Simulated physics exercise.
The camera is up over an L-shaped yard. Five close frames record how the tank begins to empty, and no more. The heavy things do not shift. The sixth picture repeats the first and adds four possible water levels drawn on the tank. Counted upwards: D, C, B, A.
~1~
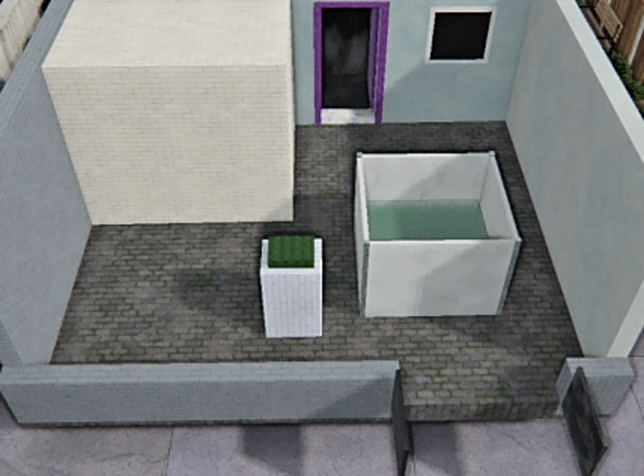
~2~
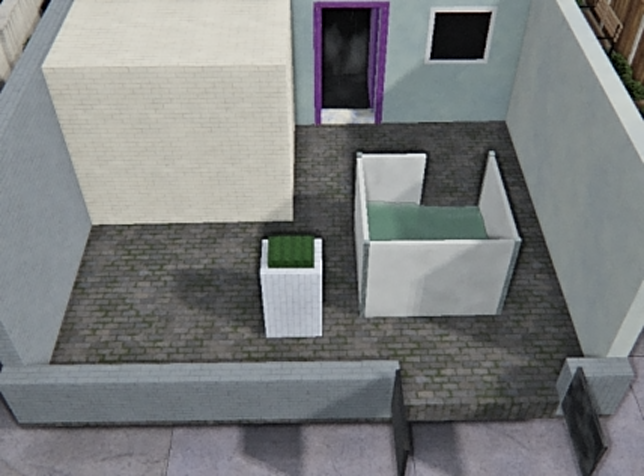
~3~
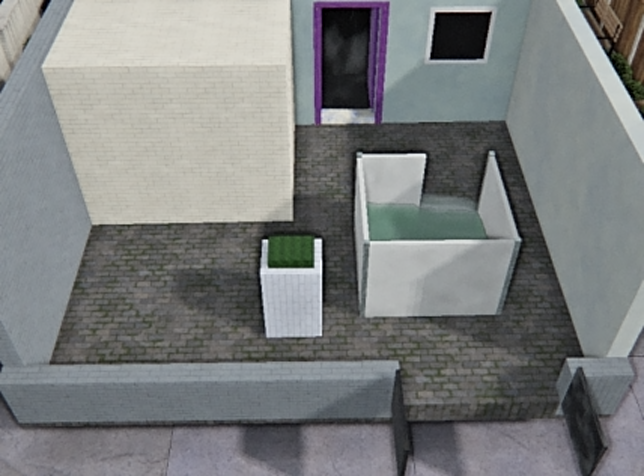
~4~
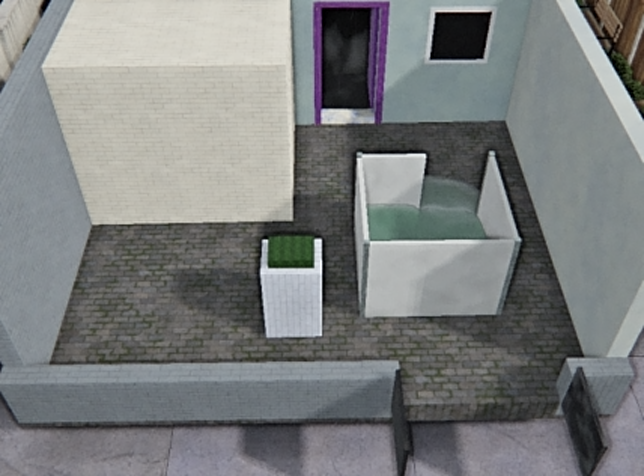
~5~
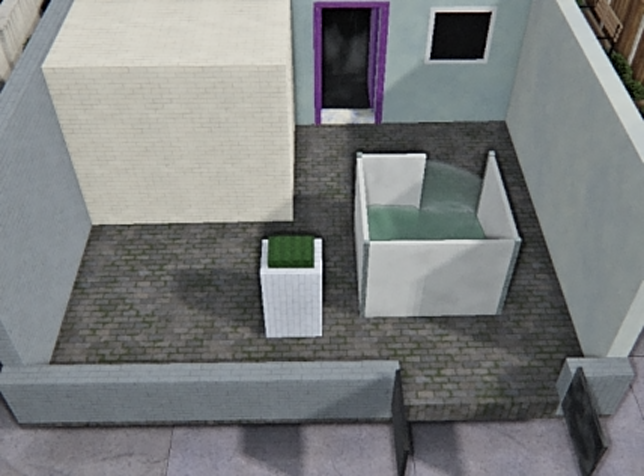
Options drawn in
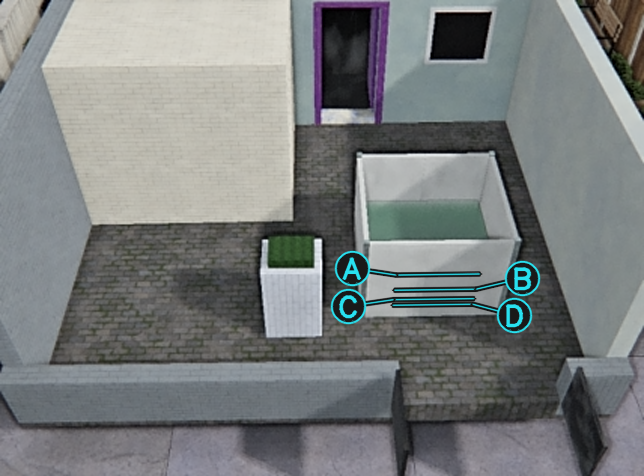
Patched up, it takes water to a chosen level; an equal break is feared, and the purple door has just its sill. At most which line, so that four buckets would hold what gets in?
Level B.
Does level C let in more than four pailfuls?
No, not at all.
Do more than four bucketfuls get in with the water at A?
Yes, it does.
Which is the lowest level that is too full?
That is level A.
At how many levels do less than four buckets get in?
Three.
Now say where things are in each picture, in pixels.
Water in the tank at rest, its middle at (427, 239); foot of the purple doorway at (348, 124); open gate at (483, 357), in the first frame.
Water covers 1 % of the ground, its front hidden from here, in the second frame.
Water covers 3 % of the ground, its front hidden from here, in the third frame.
Water covers 5 % of the ground, its front hidden from here, in the fourth frame.
Water covers 9 % of the ground, its front hidden from here, in the fifth frame.
On the marked copy, A at (437, 274); B at (435, 289); C at (433, 299); D at (432, 304); from the bottom up D, C, B, A.
Choosing A, about 11 bucketfuls get in.
Choosing B, a bucket or two gets in.
Choosing C, nothing gets over.
Choosing D, nothing gets over.
